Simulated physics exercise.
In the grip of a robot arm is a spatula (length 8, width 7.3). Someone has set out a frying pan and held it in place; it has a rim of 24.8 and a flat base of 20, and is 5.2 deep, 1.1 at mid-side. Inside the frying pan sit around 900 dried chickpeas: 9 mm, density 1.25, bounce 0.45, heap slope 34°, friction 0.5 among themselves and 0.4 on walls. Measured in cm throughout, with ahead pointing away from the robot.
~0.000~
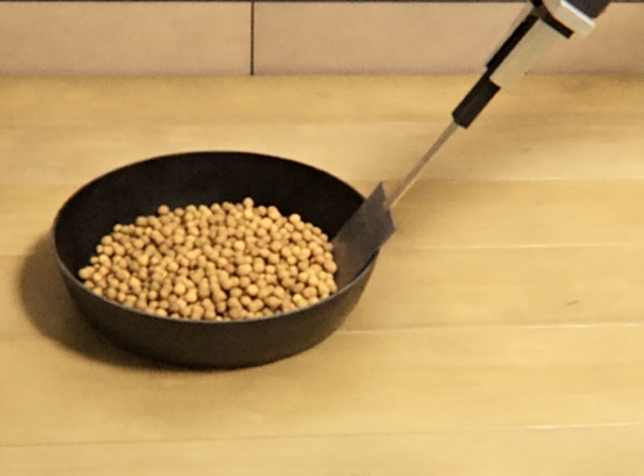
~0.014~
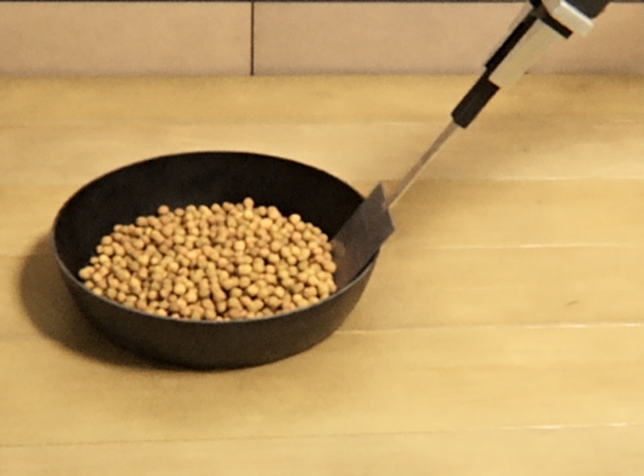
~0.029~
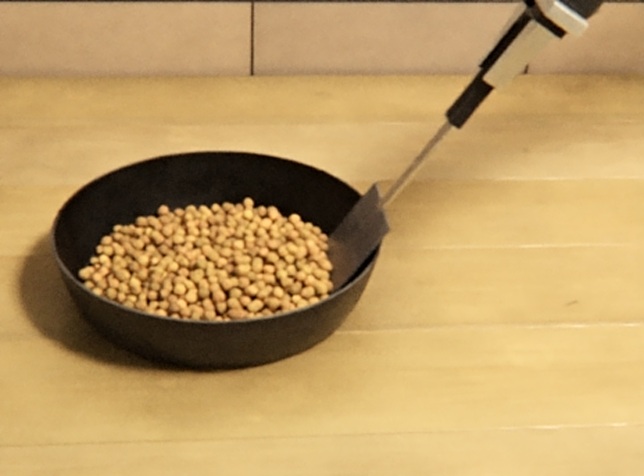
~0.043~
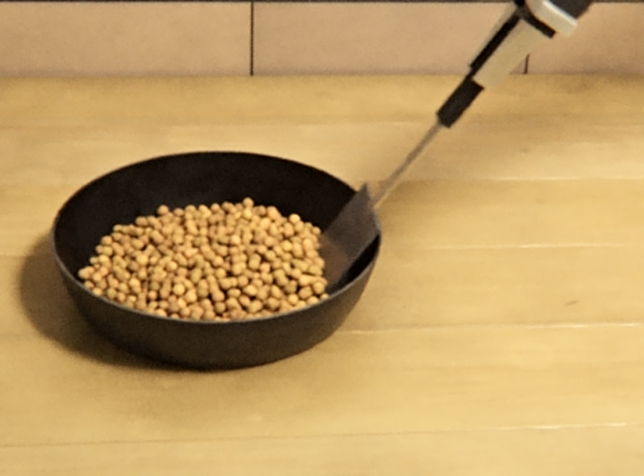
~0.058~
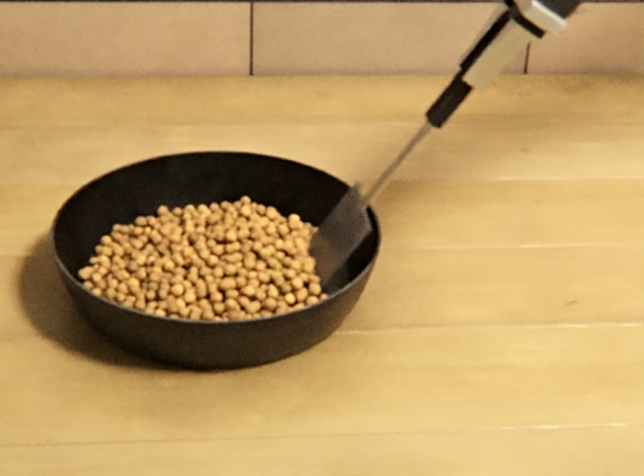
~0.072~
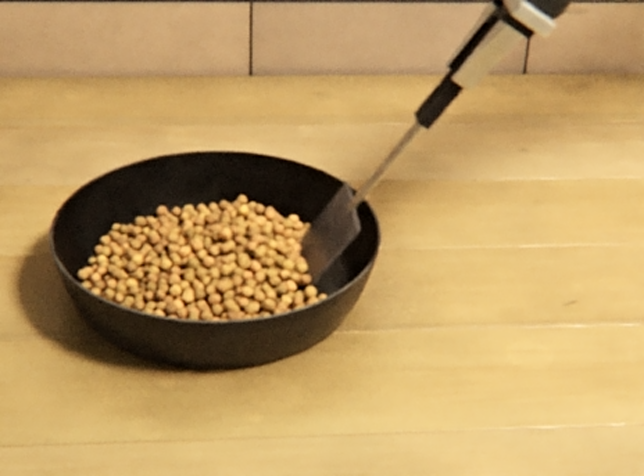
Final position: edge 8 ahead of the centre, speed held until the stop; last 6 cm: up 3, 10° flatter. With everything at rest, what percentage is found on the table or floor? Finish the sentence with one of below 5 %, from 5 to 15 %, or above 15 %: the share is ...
The share is below 5 %.
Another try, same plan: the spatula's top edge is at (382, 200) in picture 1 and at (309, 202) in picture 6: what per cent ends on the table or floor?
10 %.
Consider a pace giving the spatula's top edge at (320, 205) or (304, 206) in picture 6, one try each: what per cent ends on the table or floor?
First try about 10 %, second try about 15 %.
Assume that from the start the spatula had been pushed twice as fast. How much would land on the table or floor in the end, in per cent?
Estimate: Near 10 %.
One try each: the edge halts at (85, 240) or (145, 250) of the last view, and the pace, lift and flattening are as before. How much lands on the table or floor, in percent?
First try about 10 percent, second about 0 percent.
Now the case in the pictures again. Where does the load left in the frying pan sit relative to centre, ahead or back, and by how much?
About 4.0 centimetres ahead.
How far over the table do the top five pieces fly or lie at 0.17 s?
I'd say close to 4 cm on average.
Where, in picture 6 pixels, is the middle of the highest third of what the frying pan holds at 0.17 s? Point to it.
It sits at about (190, 261).
After 0.17 s, sloping 56°, highest piece 4 above the table; 900 in the frying pan.
After 0.27 s, sloping 52°, highest piece 5 above the table; 900 in the frying pan.
After 0.52 s, sloping 46°, highest piece 5 above the table; 899 in the frying pan, 1 on the blade or in flight.
After 1.57 s, sloping 46°, highest piece 5 above the table; 899 in the frying pan, 1 on the table or floor.
In the end, 899 in the frying pan, 1 on the table or floor. That is 0 % on the table or floor.
